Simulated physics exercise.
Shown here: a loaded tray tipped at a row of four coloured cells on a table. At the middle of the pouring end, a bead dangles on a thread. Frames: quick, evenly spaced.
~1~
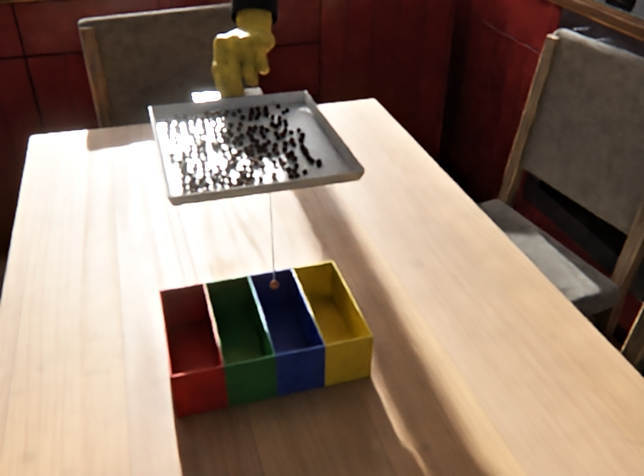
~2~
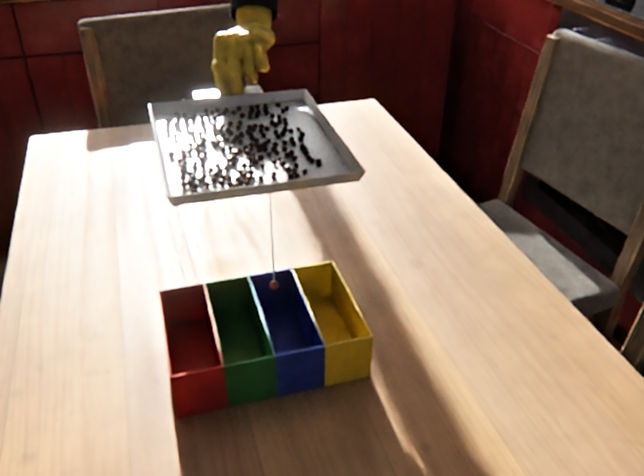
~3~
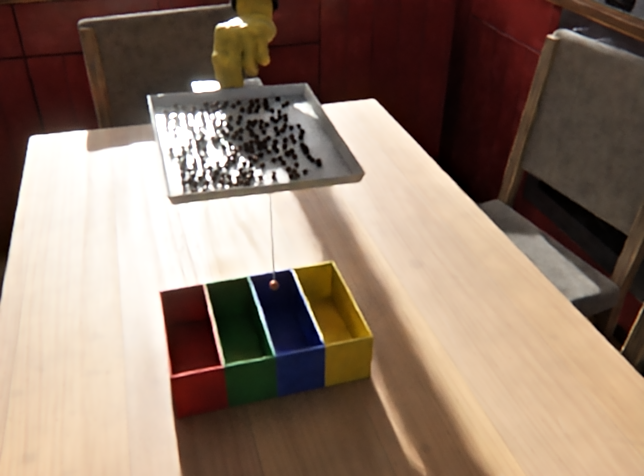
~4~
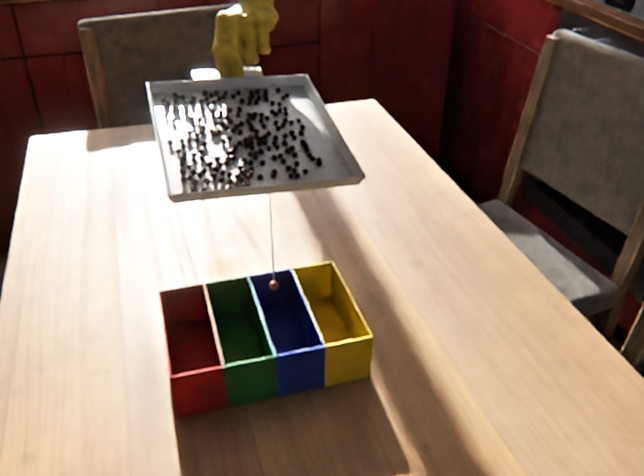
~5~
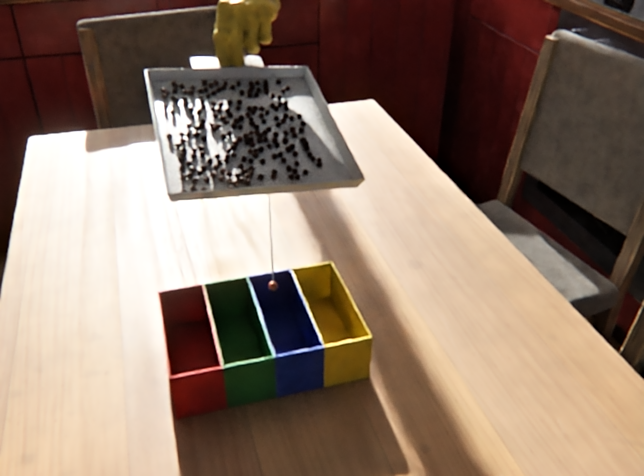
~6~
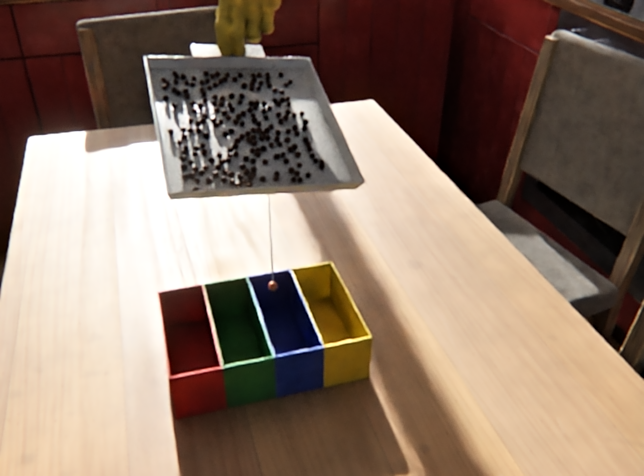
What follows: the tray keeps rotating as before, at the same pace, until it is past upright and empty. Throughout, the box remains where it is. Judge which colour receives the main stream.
Receiving the main stream: Yellow.
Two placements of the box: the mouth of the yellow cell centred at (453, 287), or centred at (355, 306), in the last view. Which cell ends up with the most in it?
In turn: The green one; the yellow one.
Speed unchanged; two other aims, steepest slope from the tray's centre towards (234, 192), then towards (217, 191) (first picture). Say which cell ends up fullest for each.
The red cell first, the red one second.
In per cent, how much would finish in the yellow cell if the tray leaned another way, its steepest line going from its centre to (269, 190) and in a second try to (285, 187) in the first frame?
That comes to 20 per cent the first time and 30 per cent the second.
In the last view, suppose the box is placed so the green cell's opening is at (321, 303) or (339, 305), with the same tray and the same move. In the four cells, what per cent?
Estimate: 100 % first, 100 % second.
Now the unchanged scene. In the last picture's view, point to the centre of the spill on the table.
Around (399, 332).
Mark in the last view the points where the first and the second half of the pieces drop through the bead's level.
I'd say around (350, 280) at first, then around (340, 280).
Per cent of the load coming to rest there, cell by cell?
Looks like the red cell ends near 0 %, the green cell near 0 %, the blue cell near 10 %, and the yellow cell near 40 %.
Soon, tray tipped steeply; most on the tray; a small part in the yellow cell; a stray few in the blue cell; a stray few in the green cell; about a quarter falling or outside the box.
A while on, tray tipped past a quarter turn; about a third in the yellow cell; a small part in the blue cell; a stray few in the green cell; about half falling or outside the box.
Towards the end, tray tipped past a quarter turn; about a third in the yellow cell; a small part in the blue cell; a stray few in the green cell; about half falling or outside the box.
Finally, tray tipped past a quarter turn; about a third in the yellow cell; a small part in the blue cell; a stray few in the green cell; none in the red cell; about half outside the box.
